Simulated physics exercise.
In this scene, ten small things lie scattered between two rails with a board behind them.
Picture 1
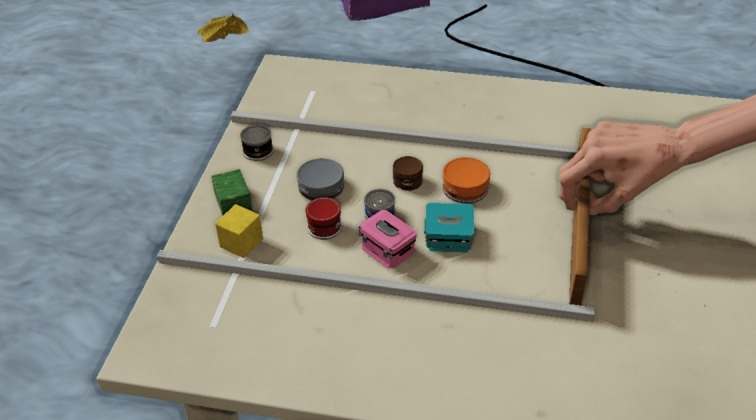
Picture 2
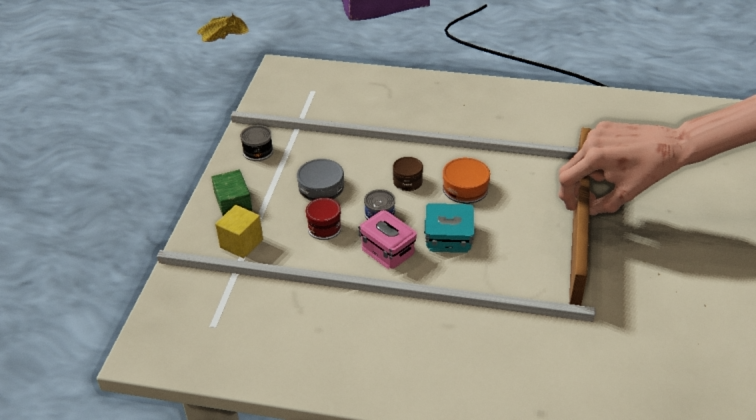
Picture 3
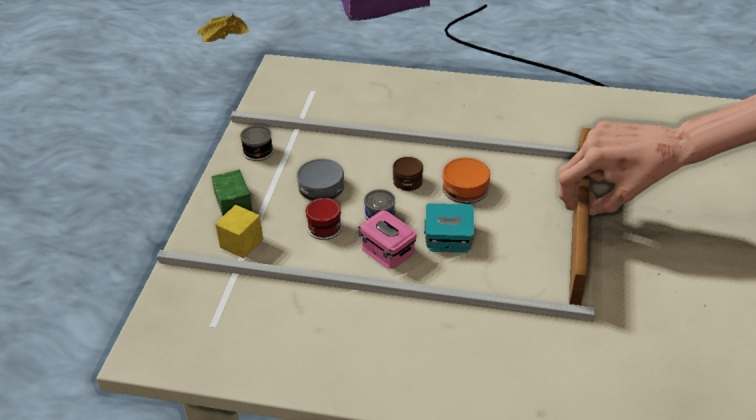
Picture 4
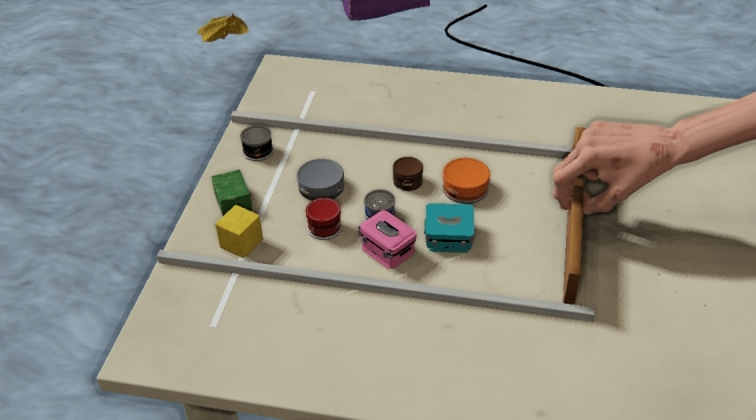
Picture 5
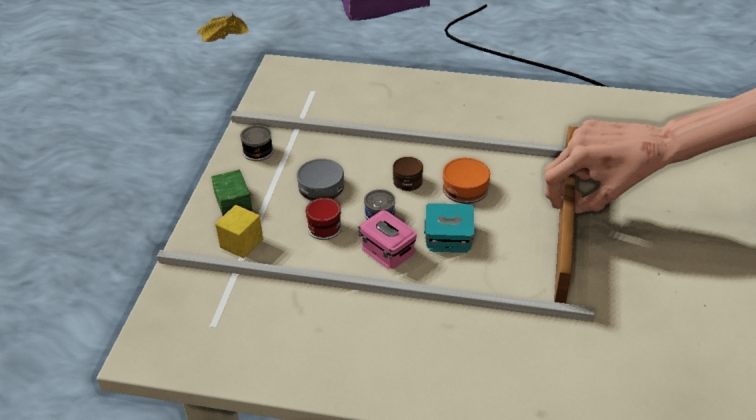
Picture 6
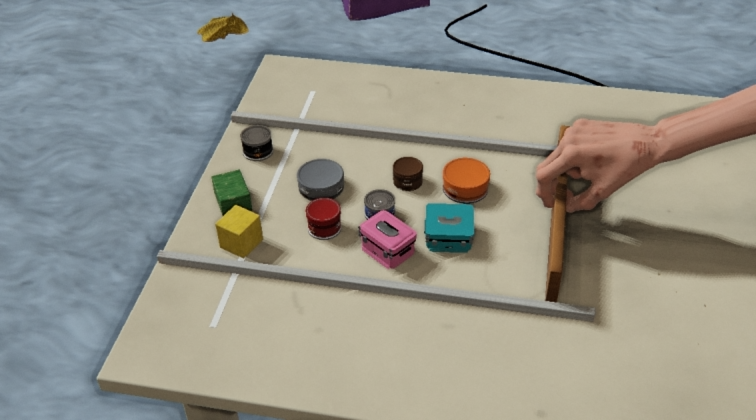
A hand slides the wooden board slightly left between two rails, toward the scattered small objects.
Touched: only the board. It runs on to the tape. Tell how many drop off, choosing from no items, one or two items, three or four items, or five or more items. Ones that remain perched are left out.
I predict the table will shed one or two pieces.
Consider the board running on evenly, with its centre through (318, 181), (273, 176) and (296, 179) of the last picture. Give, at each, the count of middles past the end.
Respectively 0, 1 and 0.
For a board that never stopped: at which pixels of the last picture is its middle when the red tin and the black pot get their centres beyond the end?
The middle is at (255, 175) when it's the red tin, and at (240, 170) when it's the black pot.
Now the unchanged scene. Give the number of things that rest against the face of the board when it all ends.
4 end up touching it.
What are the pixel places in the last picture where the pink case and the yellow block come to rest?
The pink case at (224, 232), the yellow block at (184, 231).
Soon after, none off yet; green block at rest near (232, 193); black pot at rest near (257, 143); yellow block at rest near (240, 231).
In the end, the number that fall off is one or two; gone, green block.
